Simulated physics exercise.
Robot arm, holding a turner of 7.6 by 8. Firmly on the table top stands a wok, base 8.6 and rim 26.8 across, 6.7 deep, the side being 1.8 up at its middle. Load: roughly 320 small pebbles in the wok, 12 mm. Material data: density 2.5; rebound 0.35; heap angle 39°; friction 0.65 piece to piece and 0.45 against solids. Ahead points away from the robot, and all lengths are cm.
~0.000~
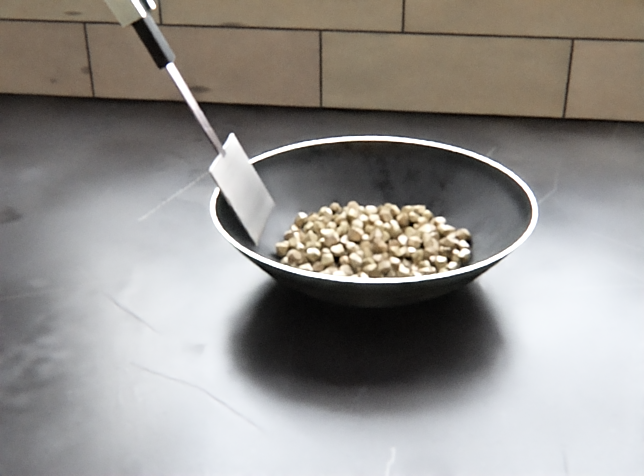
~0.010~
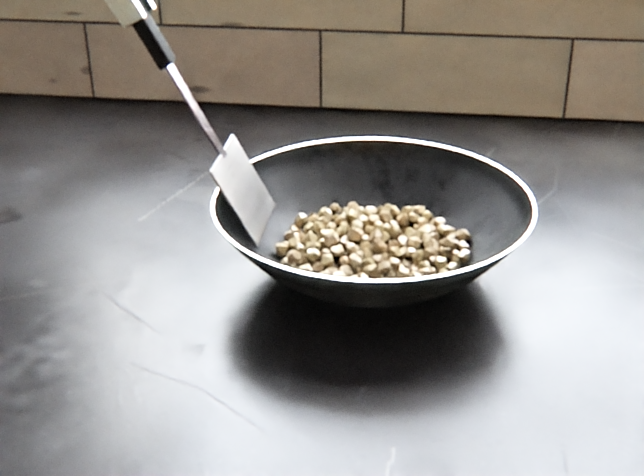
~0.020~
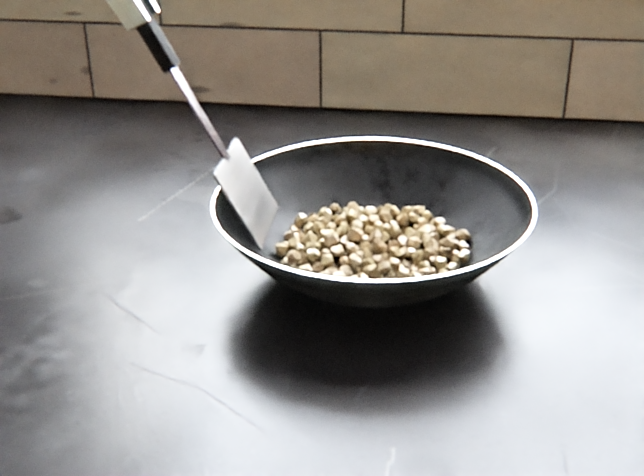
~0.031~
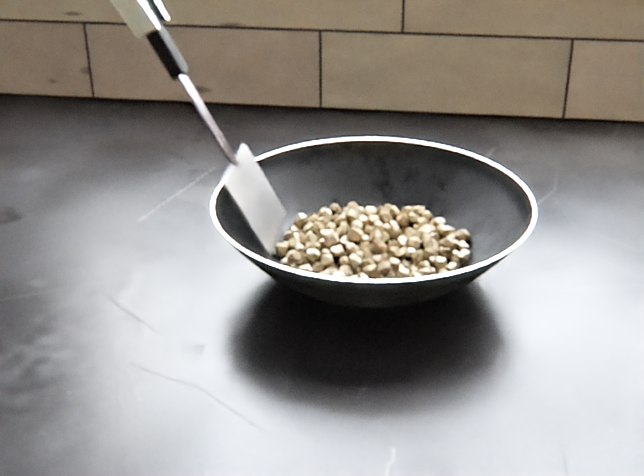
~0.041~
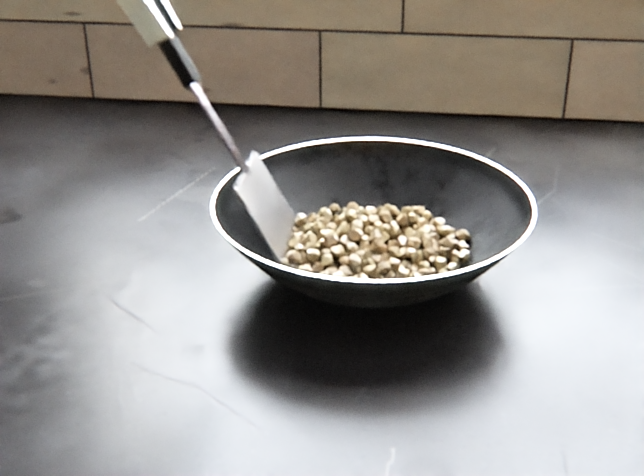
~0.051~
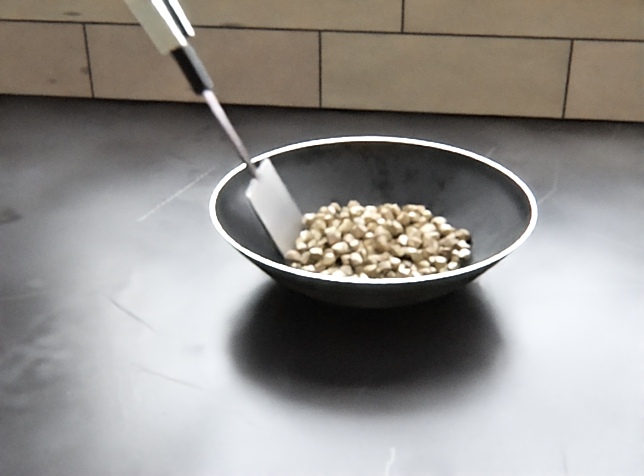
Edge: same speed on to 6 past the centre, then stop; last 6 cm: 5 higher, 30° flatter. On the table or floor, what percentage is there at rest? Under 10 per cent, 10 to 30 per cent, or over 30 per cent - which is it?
It is 10 to 30 per cent.
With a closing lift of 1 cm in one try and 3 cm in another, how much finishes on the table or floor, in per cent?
It works out to some 20 per cent for the first setting and some 15 per cent for the second.
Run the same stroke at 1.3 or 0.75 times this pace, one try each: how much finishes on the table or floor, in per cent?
Estimates, in order: 25 % and 10 %.
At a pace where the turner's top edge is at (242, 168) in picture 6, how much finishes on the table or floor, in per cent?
Near 5 in a hundred.
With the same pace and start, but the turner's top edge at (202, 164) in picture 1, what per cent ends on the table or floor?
Some 15 per cent.
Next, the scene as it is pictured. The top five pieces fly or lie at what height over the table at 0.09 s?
6 cm or so.
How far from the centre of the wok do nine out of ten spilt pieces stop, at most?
Roughly 35 cm.
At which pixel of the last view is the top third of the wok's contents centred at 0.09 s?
Around (419, 233).
After 0.09 s, sloping 62°, highest piece 7 above the table; 320 in the wok.
After 0.13 s, sloping 52°, highest piece 12 above the table; 315 in the wok, 5 on the blade or in flight.
After 0.36 s, sloping 32°, highest piece 12 above the table; 268 in the wok, 22 on the table or floor, 30 on the blade or in flight.
After 1.41 s, sloping 32°, highest piece 7 above the table; 268 in the wok, 52 on the table or floor.
In the end, 268 in the wok, 52 on the table or floor. That is 16 % on the table or floor.
